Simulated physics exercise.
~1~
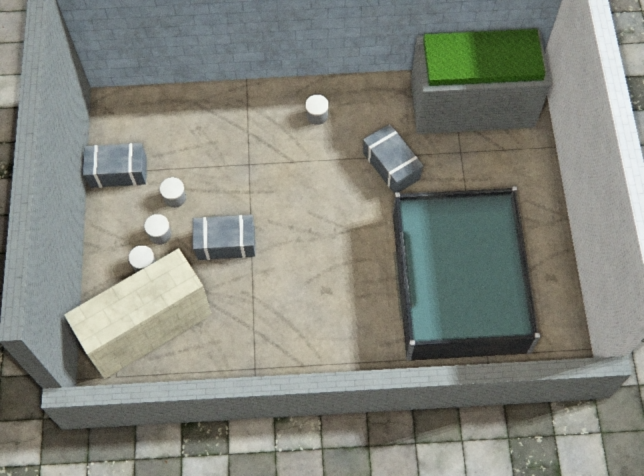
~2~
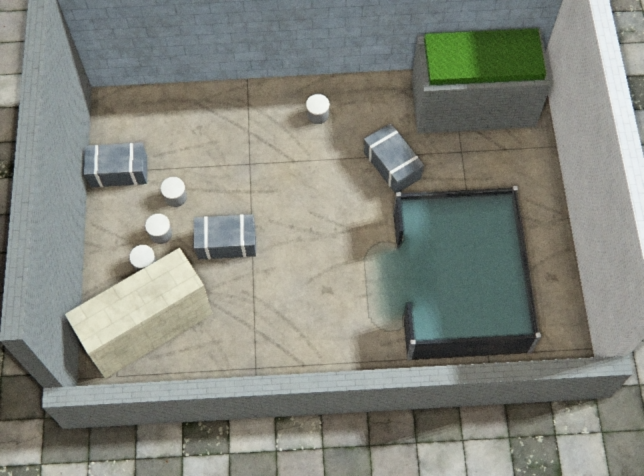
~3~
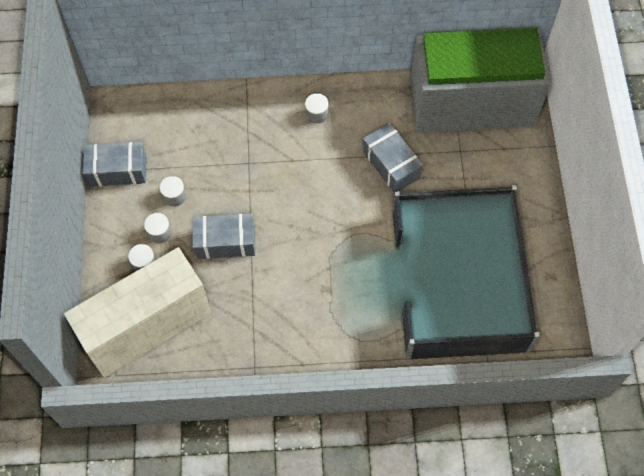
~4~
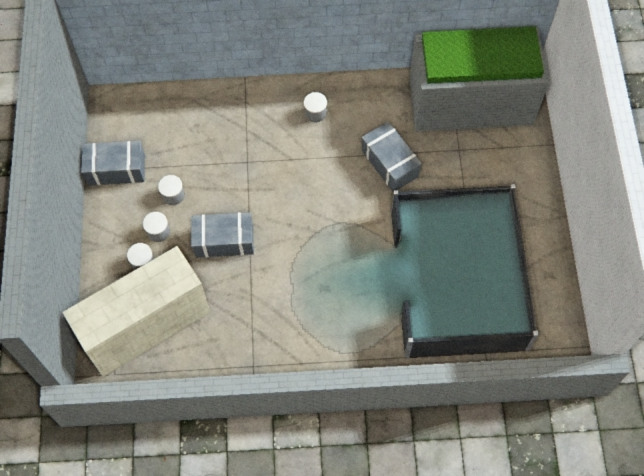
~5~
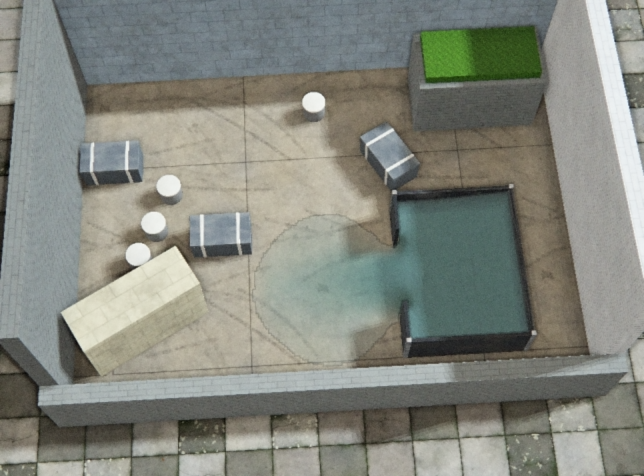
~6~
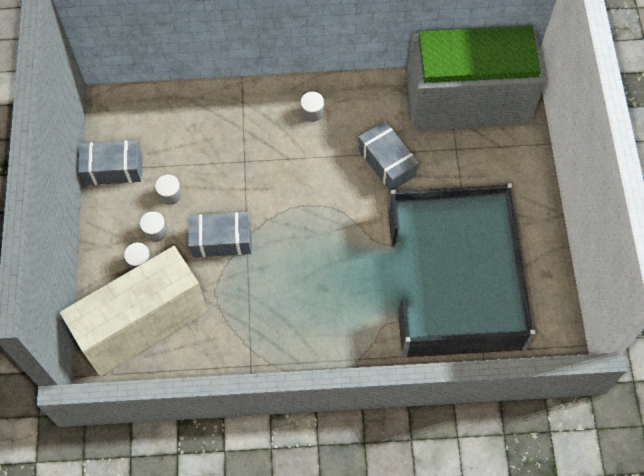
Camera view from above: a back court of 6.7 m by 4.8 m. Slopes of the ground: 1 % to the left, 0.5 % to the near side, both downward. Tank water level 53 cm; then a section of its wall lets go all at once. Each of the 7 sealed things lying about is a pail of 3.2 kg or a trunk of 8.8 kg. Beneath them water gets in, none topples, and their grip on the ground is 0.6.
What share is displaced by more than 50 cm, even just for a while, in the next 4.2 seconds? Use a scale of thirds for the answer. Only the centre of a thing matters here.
On that scale: Two thirds or more.
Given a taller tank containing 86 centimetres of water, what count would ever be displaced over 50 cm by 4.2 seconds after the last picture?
Then the count would be 6.
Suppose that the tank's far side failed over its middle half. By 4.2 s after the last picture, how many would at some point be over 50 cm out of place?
In that case the number is 3.
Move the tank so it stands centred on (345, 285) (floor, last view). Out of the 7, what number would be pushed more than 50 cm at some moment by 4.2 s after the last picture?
That gives 5 of them.
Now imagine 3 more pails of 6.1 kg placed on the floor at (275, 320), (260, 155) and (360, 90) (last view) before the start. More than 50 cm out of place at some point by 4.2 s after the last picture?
Result, one by one: Exceeded, not exceeded and not exceeded.
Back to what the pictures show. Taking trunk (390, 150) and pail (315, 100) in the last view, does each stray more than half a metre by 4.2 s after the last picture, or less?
In the order asked, they come out within the limit and within the limit.
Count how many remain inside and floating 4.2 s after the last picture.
Count at that moment: 5.
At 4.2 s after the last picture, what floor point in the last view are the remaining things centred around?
Mean position approx. (207, 146).
Then, 0.4 s after the last picture 0 of 7 are over 50 cm from their spots; 0 afloat.
Then, 1.5 s after the last picture 3 of 7 are over 50 cm from their spots; 4 afloat.
Then, 2.8 s after the last picture 4 of 7 are over 50 cm from their spots; 5 afloat.
Then, 4.2 s after the last picture 4 of 7 are over 50 cm from their spots, and 5 have been at some point; 5 afloat.
